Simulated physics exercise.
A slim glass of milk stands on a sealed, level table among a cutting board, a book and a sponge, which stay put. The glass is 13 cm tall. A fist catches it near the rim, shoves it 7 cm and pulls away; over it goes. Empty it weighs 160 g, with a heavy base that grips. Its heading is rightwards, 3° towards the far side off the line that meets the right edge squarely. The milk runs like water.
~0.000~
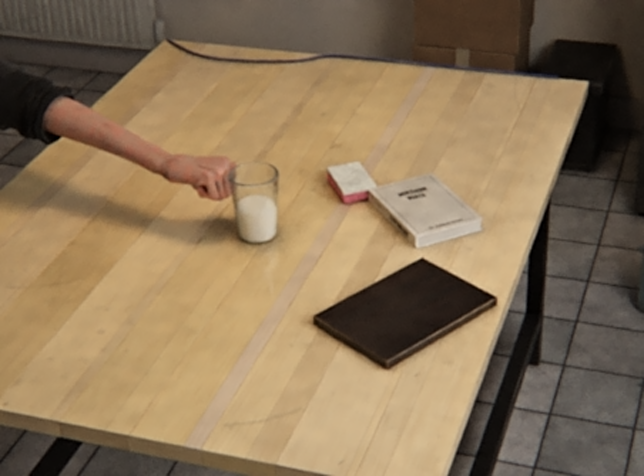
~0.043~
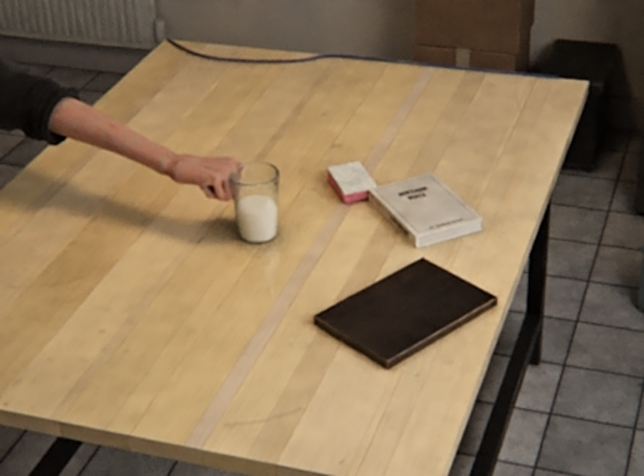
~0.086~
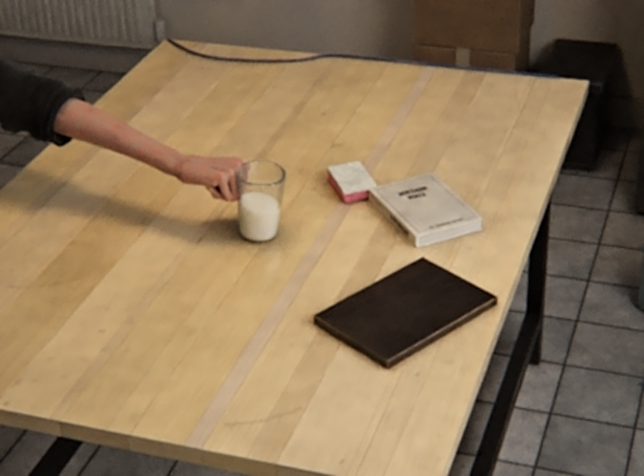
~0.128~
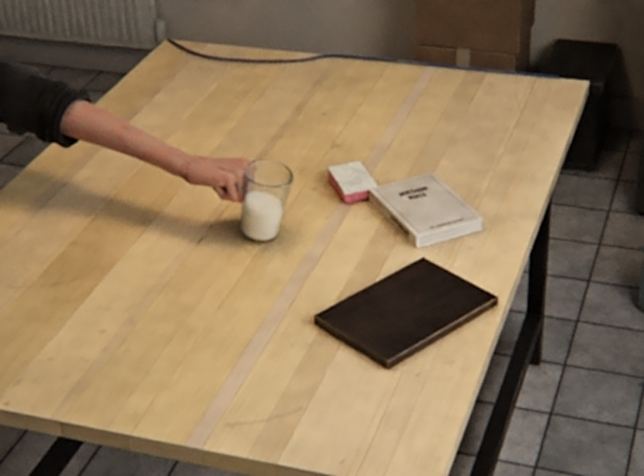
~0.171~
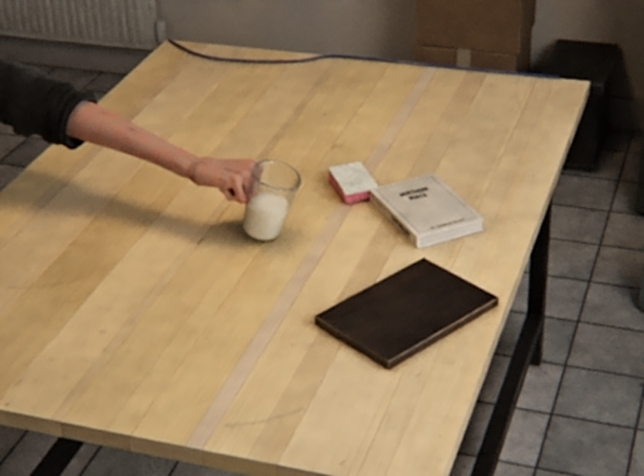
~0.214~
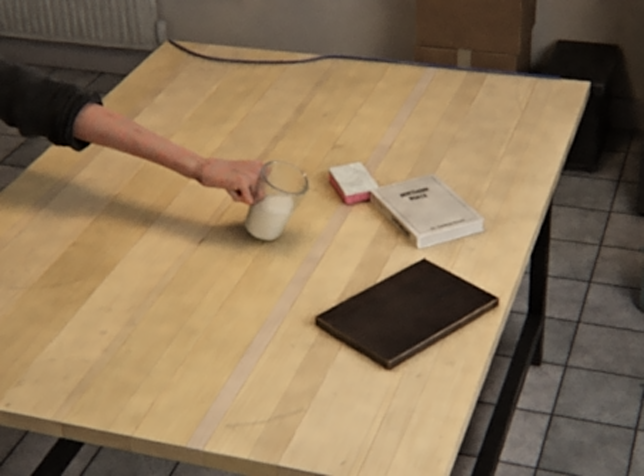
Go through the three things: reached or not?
The cutting board gets wet, the book gets wet, the sponge stays dry.
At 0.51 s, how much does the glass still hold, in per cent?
Near 96 in a hundred.
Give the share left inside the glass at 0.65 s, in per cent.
Near 48 in a hundred.
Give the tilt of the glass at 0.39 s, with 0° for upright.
About 54°.
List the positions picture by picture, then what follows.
It leans 0°; the fist is at (216, 174); the milk meets the walls at (237, 201) and (274, 206); the cutting board is at (406, 306); the book is at (424, 203); the sponge is at (351, 176), in the first frame.
It leans 0°; the fist is at (223, 175); the milk meets the walls at (238, 201) and (274, 206), in the second frame.
It leans 6°; the fist is at (229, 175); the milk meets the walls at (241, 194) and (277, 207), in the third frame.
It leans 12°; the fist is at (236, 176); the milk meets the walls at (246, 193) and (282, 207), in the fourth frame.
It leans 18°; the fist is at (243, 177); the milk meets the walls at (250, 197) and (287, 205), in the fifth frame.
It leans 25°; the fist is at (250, 178); the milk meets the walls at (253, 201) and (294, 205), in the sixth frame.
By 0.39 s the tilt is 55° and 100 per cent is in the glass, 0 has run off the table; wet so far, nothing.
By 0.51 s the tilt is 85° and 97 per cent is in the glass, 0 has run off the table; wet so far, nothing.
By 0.65 s the tilt is 85° and 49 per cent is in the glass, 0 has run off the table; wet so far, cutting board, book.
By 0.89 s the tilt is 85° and 23 per cent is in the glass, 0 has run off the table; wet so far, cutting board, book.
At rest 7 per cent is in the glass, 24 has run off the table; wet so far, cutting board, book.
